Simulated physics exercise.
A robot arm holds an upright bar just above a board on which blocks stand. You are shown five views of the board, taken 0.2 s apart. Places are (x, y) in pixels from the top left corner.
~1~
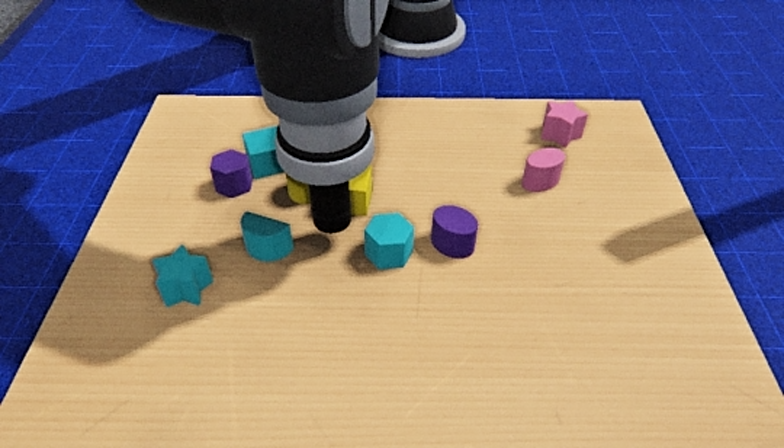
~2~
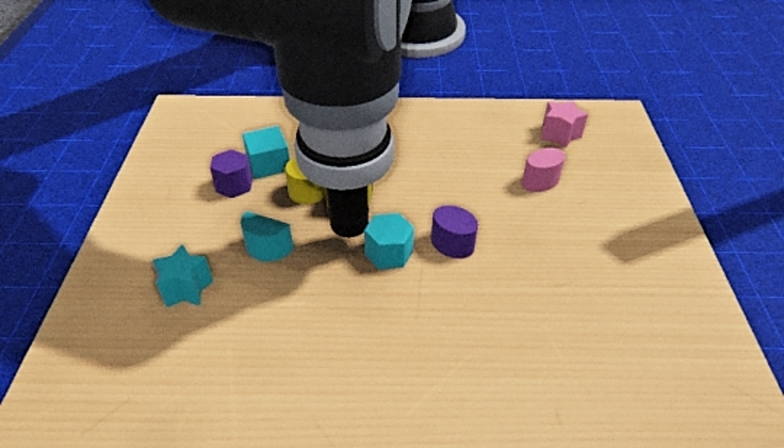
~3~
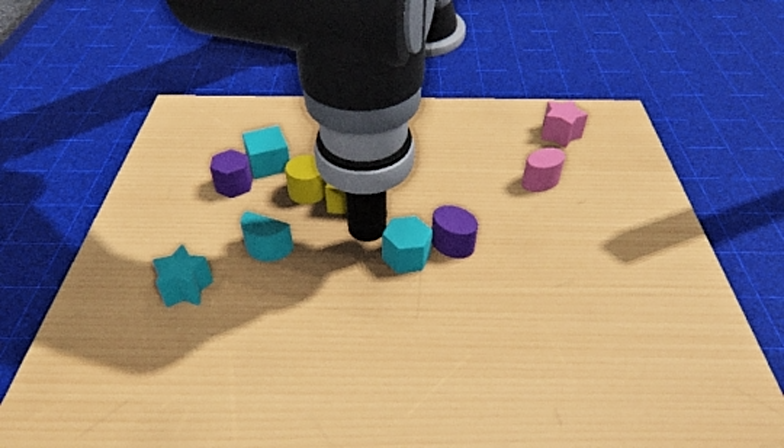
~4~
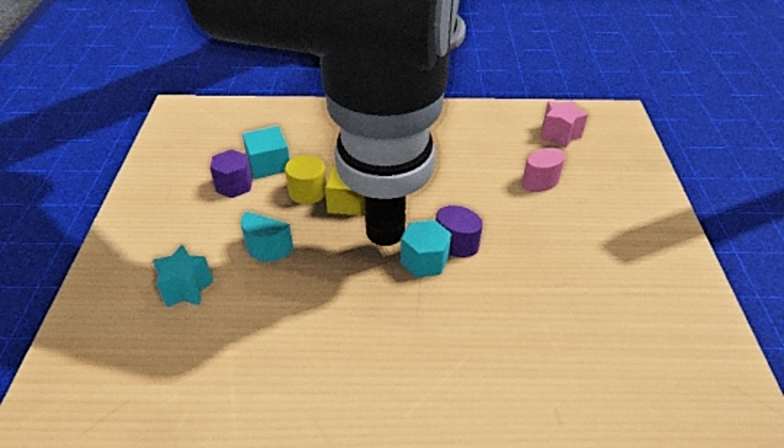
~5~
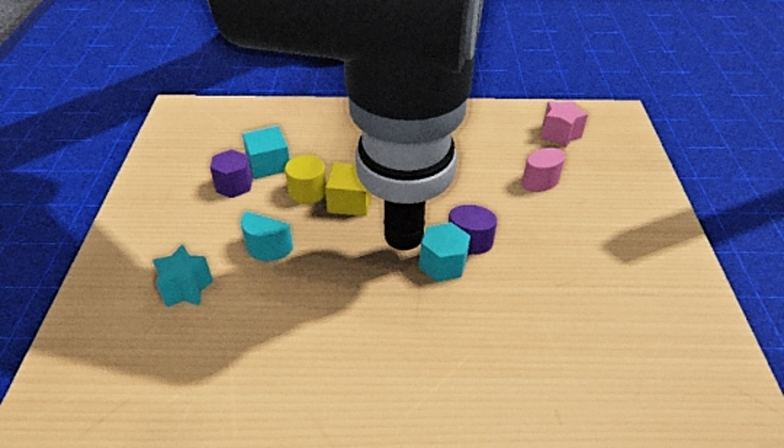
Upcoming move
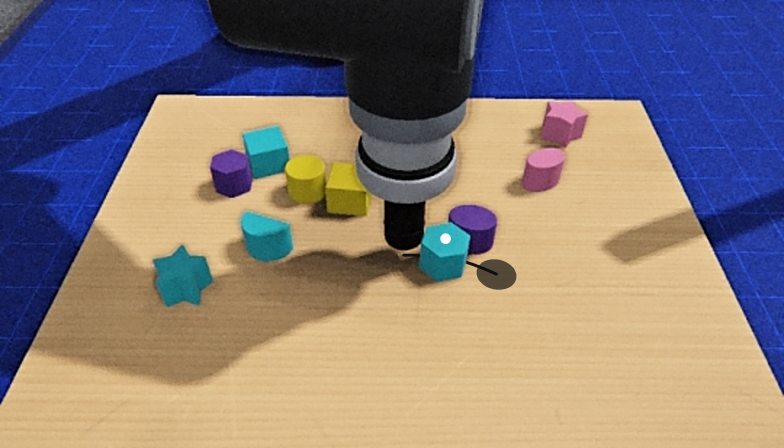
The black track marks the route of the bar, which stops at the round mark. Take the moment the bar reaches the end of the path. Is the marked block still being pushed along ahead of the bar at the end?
Yes - that is the case.
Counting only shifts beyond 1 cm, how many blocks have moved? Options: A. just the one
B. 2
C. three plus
Correct choice: B.
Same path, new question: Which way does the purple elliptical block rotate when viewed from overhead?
Viewed from above: Anti-clockwise.
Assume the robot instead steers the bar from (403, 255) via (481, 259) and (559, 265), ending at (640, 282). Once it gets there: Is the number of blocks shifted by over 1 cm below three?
Yes
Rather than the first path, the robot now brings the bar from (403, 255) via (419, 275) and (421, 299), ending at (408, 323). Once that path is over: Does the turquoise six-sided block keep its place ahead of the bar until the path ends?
No, I don't think so.
The line goes from (403, 255) by way of (435, 256) and (466, 262) to (496, 274); the dot is on the turquoise six-sided block.
On the path given first. Halfway along, bar (454, 241); turquoise six-sided block (497, 244); purple elliptical block (499, 211), turned 40° anticlockwise.
At the end, bar (500, 256); yellow square unmoved; turquoise six-sided block (546, 256); purple elliptical block (499, 211), turned 40° anticlockwise.
